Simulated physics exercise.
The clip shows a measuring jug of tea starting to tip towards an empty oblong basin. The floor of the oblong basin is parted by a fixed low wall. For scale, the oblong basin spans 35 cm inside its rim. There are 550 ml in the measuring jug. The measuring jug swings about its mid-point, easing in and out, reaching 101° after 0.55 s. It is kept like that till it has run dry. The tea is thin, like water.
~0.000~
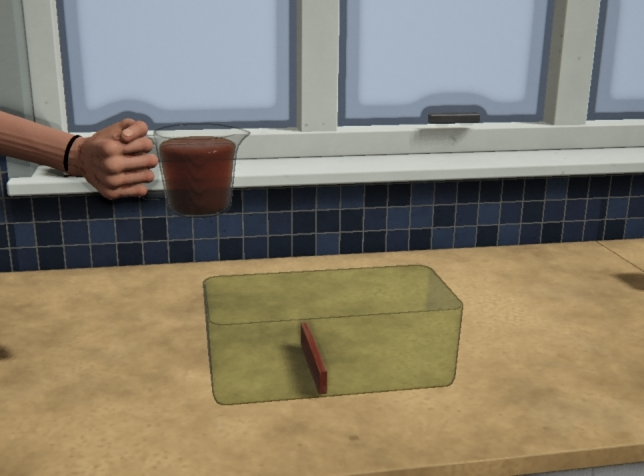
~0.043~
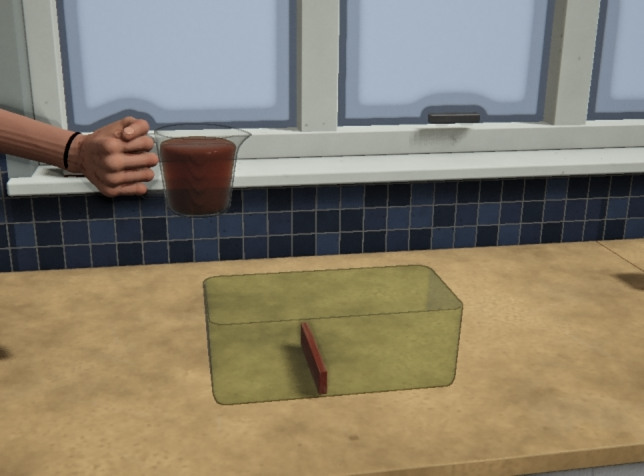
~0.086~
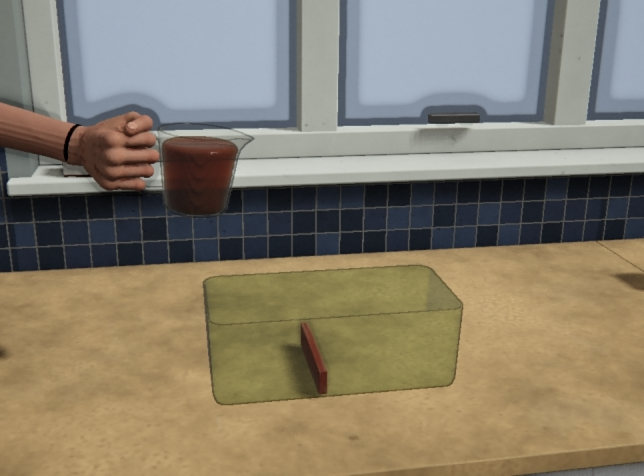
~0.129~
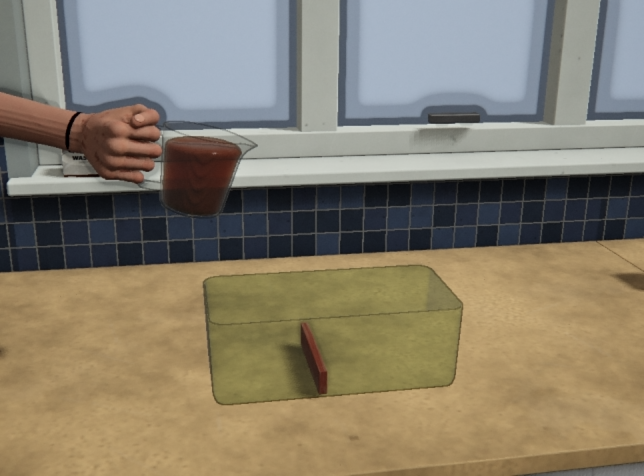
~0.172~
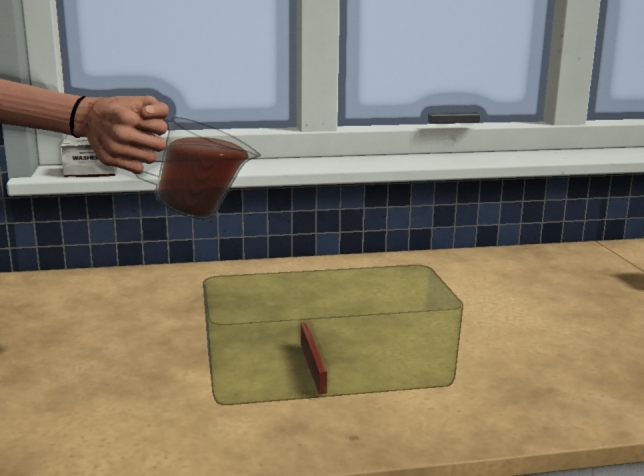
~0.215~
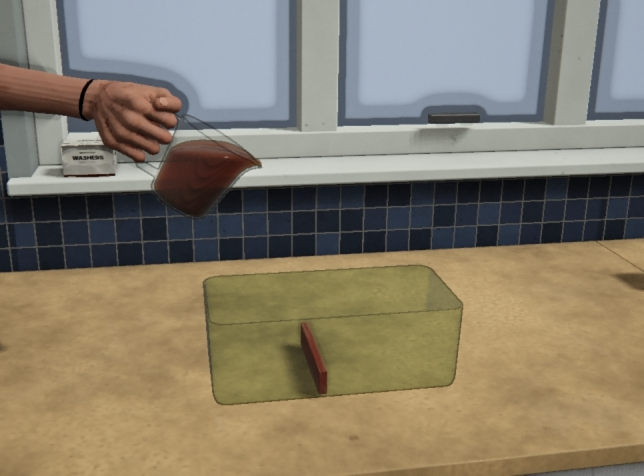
A kitchen worktop is seen from the front and slightly above, with a pale-framed window and dark blue tiles behind it. On the tan counter sits an empty, see-through yellow-green oblong basin with a low red wall inside, while at upper left a hand with a dark wristband holds a clear jug of reddish-brown tea. The hand, at first nearly still, rises slightly and tilts the jug rightward, gradually then further, the tea shifting towards its lip, while the camera stays still.
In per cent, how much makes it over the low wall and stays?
Roughly 23 per cent is past the wall.
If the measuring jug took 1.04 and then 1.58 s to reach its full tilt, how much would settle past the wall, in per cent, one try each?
First 35, then 45 per cent.
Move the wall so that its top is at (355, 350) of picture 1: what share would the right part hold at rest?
In that case some 15 per cent.
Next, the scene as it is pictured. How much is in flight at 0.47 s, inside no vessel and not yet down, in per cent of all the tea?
Near 38 in a hundred.
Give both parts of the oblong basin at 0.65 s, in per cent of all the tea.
Near 54 on the left, 18 on the right.
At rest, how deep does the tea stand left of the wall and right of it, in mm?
Some 18 mm on the left and 4 mm on the right.
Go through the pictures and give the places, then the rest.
The first frame shows tilt 0°; pouring edge (251, 132); surface from (159, 144) to (236, 142); the oblong basin's rim runs from (206, 301) to (446, 286); the wall's top is at (313, 346).
The second frame shows tilt 2°; pouring edge (252, 133); surface from (159, 143) to (237, 142).
The third frame shows tilt 6°; pouring edge (254, 137); surface from (161, 142) to (239, 144).
The fourth frame shows tilt 13°; pouring edge (258, 144); surface from (165, 142) to (242, 146).
The fifth frame shows tilt 22°; pouring edge (261, 154); surface from (168, 146) to (249, 149).
The sixth frame shows tilt 34°; pouring edge (263, 166); surface from (163, 158) to (259, 158); 1 per cent is over the edge.
By 0.47 s the tilt is 95° and 46 per cent is still to pour, 9 is left of the wall and 6 right of it.
By 0.65 s the tilt is 101° and 10 per cent is still to pour, 54 is left of the wall and 18 right of it.
By 0.84 s the tilt is 101° and 1 per cent is still to pour, 70 is left of the wall and 20 right of it.
By 1.05 s the tilt is 101° and 0 per cent is still to pour, 73 is left of the wall and 22 right of it.
At rest 73 per cent lies left of the wall, 23 right of it and 4 outside.
